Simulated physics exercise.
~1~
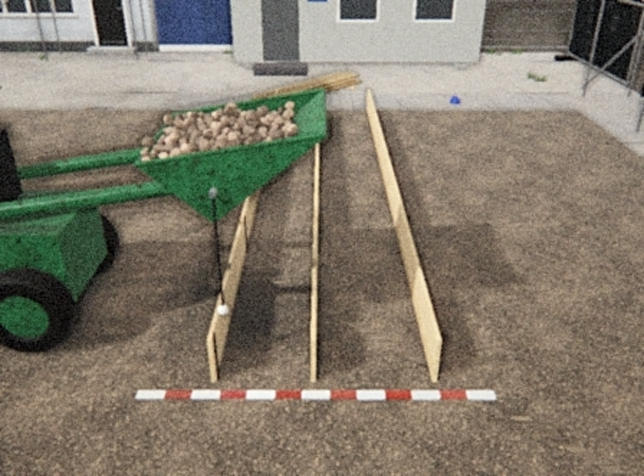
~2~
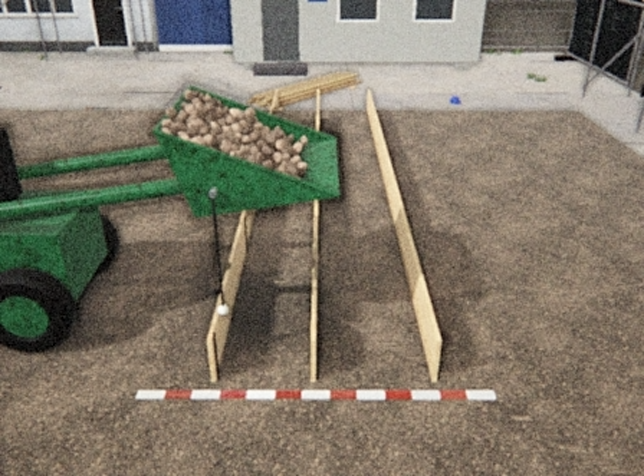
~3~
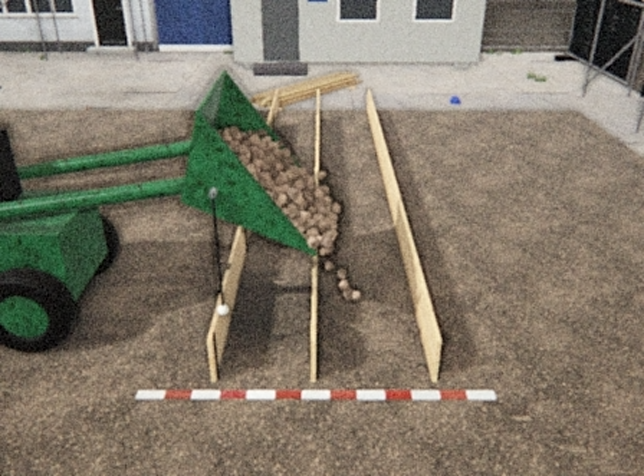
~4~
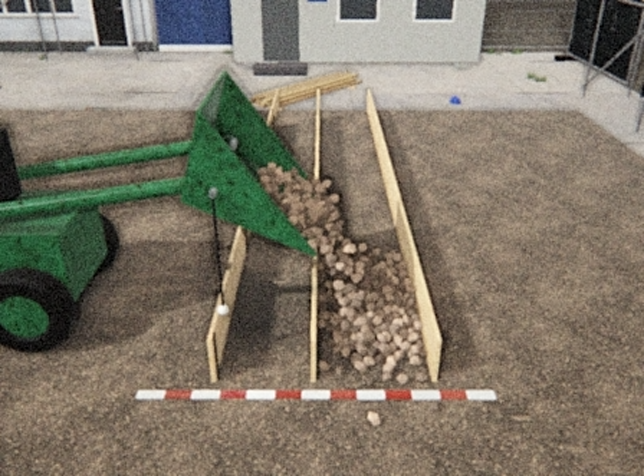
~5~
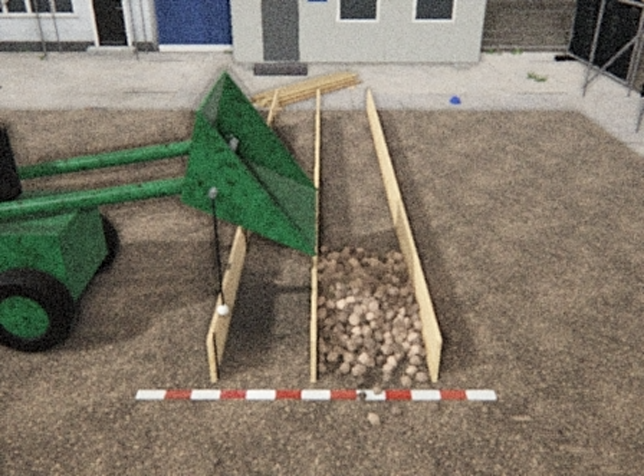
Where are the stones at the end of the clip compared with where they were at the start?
At the start the stones are heaped in the raised green bucket. By the end they lie on the ground, lower and further right, between the middle and right boards.
